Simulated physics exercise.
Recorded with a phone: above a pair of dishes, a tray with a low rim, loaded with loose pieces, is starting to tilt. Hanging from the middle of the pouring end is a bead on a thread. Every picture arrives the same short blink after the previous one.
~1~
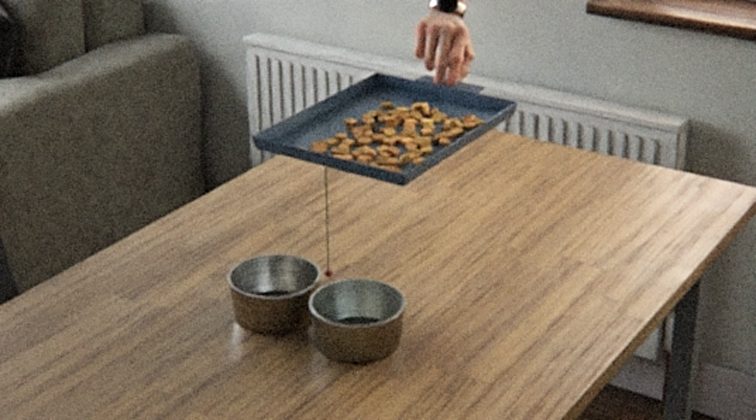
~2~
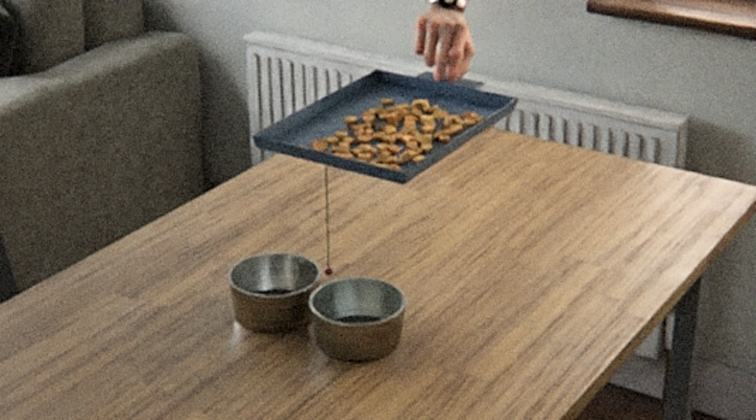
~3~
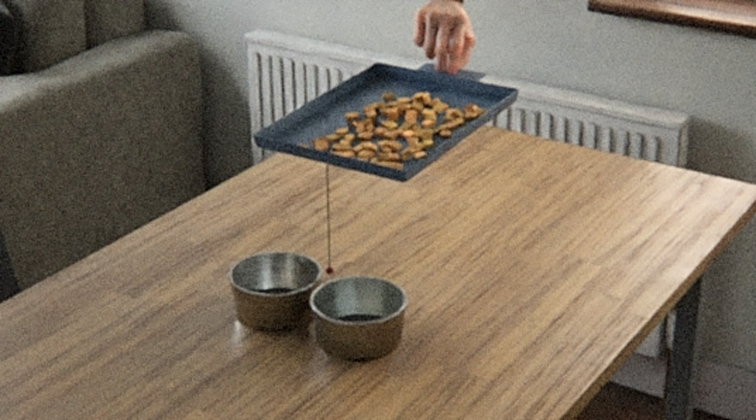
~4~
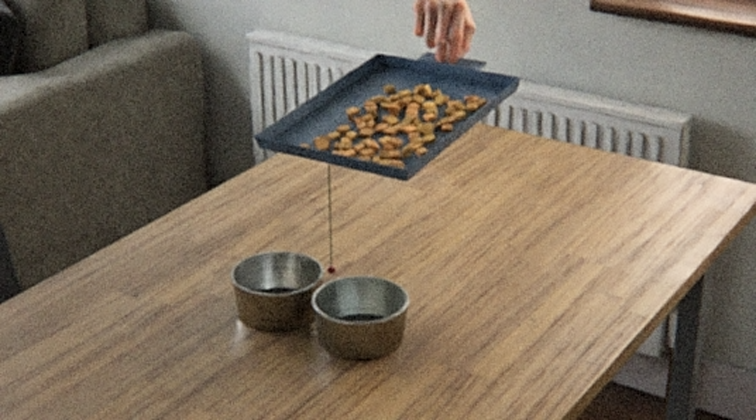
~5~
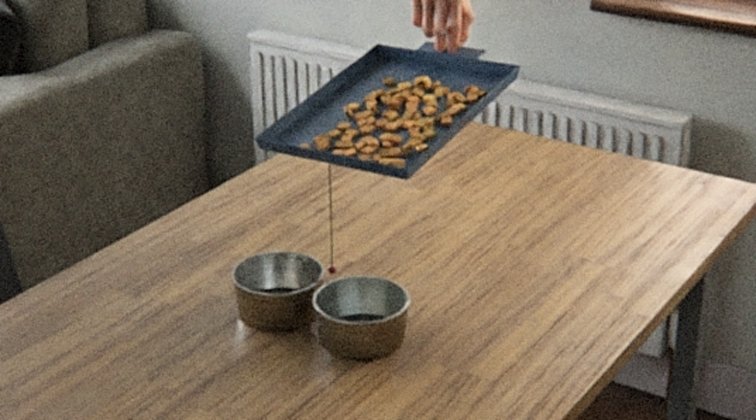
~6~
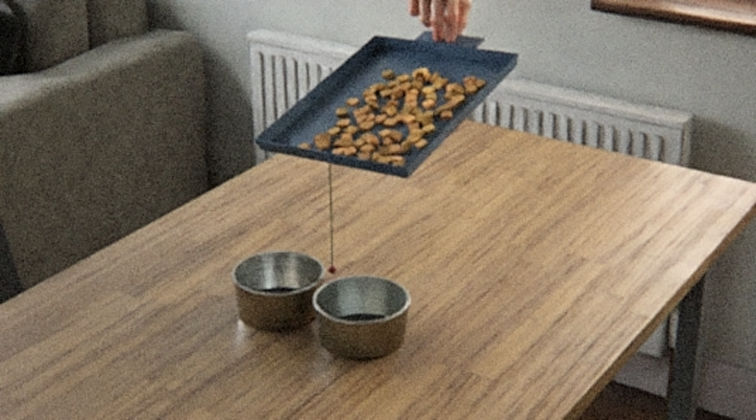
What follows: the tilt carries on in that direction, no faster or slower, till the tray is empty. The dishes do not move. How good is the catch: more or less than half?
I expect the dishes to end up with the bulk of the load.
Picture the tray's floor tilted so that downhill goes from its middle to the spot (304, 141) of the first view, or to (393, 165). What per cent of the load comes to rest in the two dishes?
The first comes to 80 %, while the second comes to 60 %.
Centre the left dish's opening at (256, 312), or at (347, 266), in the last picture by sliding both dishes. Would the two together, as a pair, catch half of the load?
Earlier try a minority share, later try a minority share.
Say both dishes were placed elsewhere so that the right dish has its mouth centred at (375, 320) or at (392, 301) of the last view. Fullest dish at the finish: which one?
Well, first the dish at left, then the dish at left.
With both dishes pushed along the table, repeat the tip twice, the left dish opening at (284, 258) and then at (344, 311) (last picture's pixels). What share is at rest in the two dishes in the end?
First 30 per cent, second 30 per cent.
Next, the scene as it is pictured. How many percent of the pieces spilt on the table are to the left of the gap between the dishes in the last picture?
Near 100 per cent.
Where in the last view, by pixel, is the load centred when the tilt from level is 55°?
(326, 134).
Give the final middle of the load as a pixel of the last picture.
Somewhere around (279, 314) in the final view.
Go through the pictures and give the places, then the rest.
The first frame shows corners of the pouring end at (256, 136) and (404, 173), level; middle of the load at (390, 133), cereal squares; left dish at (247, 309); right dish at (331, 338); bead on its thread at (328, 273).
The second frame shows corners of the pouring end at (256, 135) and (404, 171), level; middle of the load at (391, 130).
The third frame shows corners of the pouring end at (257, 134) and (404, 169), tipped barely, lowest at the left corner; middle of the load at (392, 126).
The fourth frame shows corners of the pouring end at (258, 135) and (405, 168), tipped a little, lowest at the left corner; middle of the load at (393, 121).
The fifth frame shows corners of the pouring end at (259, 137) and (406, 167), tipped a little, lowest at the left corner; middle of the load at (393, 116).
The sixth frame shows corners of the pouring end at (258, 138) and (405, 166), tipped a little, lowest at the left corner; middle of the load at (392, 111); left dish at (252, 306); right dish at (336, 334).
Soon after the last picture, tray tipped steeply; nearly all on the tray; a stray few in the air.
A little later, tray tipped right over; most on the tray; a small part in the left dish; a stray few outside both; a small part in the air.
Later still, tray tipped past a quarter turn; a small part in the right dish; about two thirds in the left dish; about a third outside both.
At rest, tray tipped past a quarter turn; a small part in the right dish; about two thirds in the left dish; about a third outside both.
